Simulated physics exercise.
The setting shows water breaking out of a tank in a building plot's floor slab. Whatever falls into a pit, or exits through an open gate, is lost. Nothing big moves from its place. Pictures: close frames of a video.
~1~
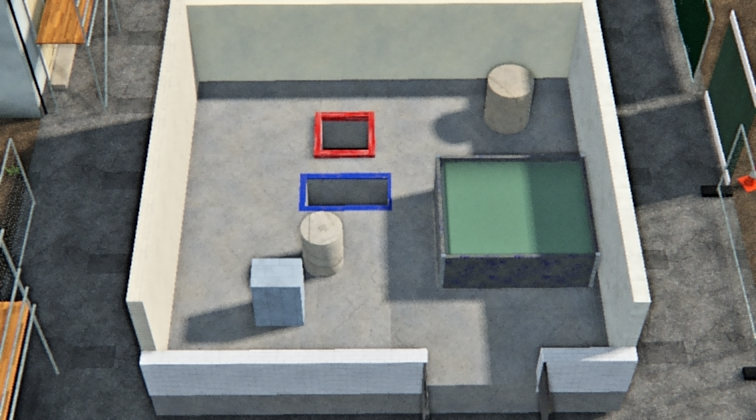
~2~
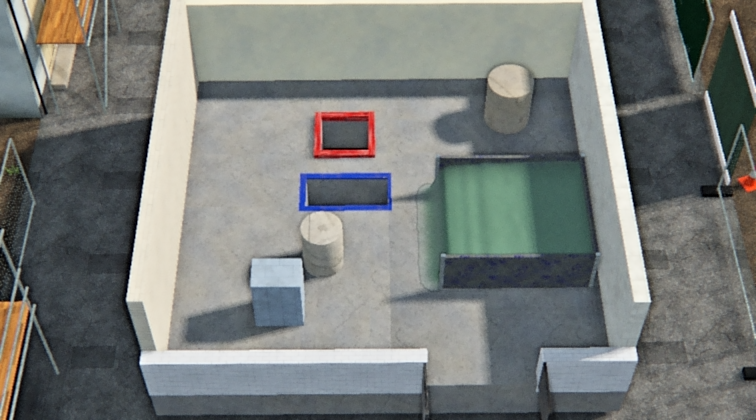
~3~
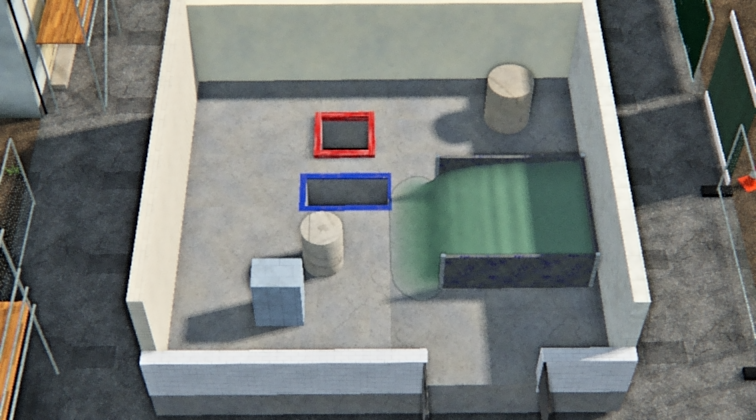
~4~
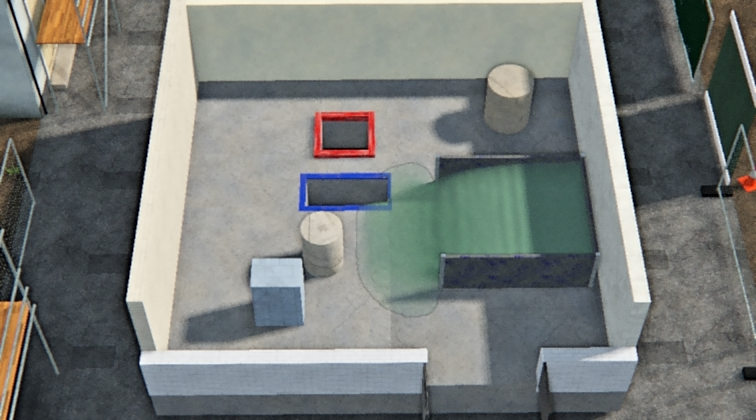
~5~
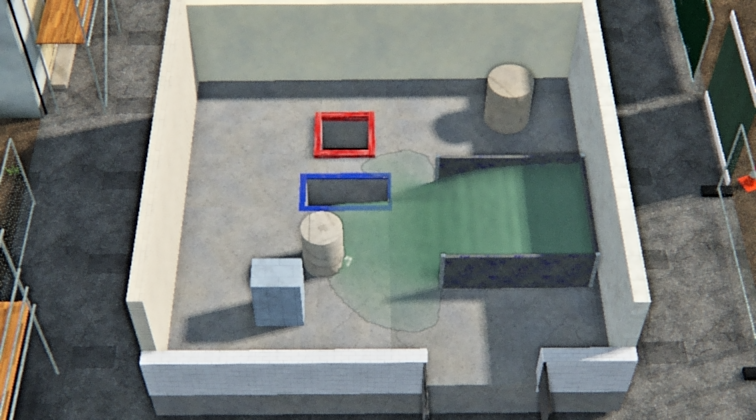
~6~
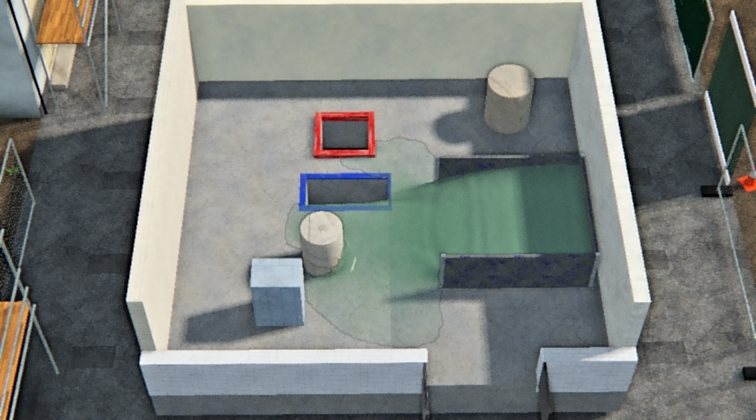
Green water stands still in an open dark-walled tank at the right of a pale-walled building plot, seen from a fixed, high viewpoint. A red-framed opening and a blue-framed one lie in the grey floor near the middle, with a pale cylinder and a light blue block below them and another cylinder at the upper right. The water pours out of the tank's left side and spreads leftward in a widening sheet, passing around the blue frame and the nearer cylinder.
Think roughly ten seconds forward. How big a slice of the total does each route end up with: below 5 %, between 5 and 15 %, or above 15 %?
My prediction: Gate: Smaller than five per cent. Red pit: Smaller than five per cent. Blue pit: Greater than fifteen per cent.
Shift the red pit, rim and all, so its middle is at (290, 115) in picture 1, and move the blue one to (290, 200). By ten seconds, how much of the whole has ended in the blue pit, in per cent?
Out of a hundred parts, 50 go to blue.
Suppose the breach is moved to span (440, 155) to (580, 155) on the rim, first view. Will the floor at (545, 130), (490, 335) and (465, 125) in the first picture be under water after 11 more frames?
First point swamped, second point spared, third point swamped.
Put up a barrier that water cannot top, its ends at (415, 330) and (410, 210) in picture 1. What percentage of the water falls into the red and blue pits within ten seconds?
Per cent: Red 4, blue 25.
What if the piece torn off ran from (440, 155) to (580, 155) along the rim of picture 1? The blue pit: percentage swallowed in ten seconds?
The blue pit gets 15 per cent.
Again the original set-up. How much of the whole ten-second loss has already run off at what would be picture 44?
Around 75 %.
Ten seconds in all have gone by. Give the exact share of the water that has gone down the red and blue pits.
About 0 percent for the first and about 44 percent for the second.
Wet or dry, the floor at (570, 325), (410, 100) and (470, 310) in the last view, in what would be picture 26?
Taking them in the order given: Spared, then swamped, then swamped.
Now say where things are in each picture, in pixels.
The open tank at (515, 207) is whole and still, in the first picture.
Water pours out at (440, 227) and has run to (433, 186), in the second picture.
Water pours out at (440, 228) and has run to (413, 181), in the third picture.
The front is at (387, 174), out from the gap at (440, 229), in the fourth picture.
Water pours out at (440, 230) and has run to (373, 162), in the fifth picture.
The front is at (290, 232), out from the gap at (440, 230), in the sixth picture.
A moment on, water covers 35 % of the floor; the gate 0 %, the red pit 0 %, the blue pit 8 %.
Next, water covers 50 % of the floor; the gate 0 %, the red pit 0 %, the blue pit 16 %.
Then, water covers 65 % of the floor; the gate 0 %, the red pit 0 %, the blue pit 25 %.
Later, water covers 85 % of the floor; the gate 1 %, the red pit 0 %, the blue pit 34 %.
In the end, water covers 95 % of the floor; the gate 2 %, the red pit 0 %, the blue pit 44 %.
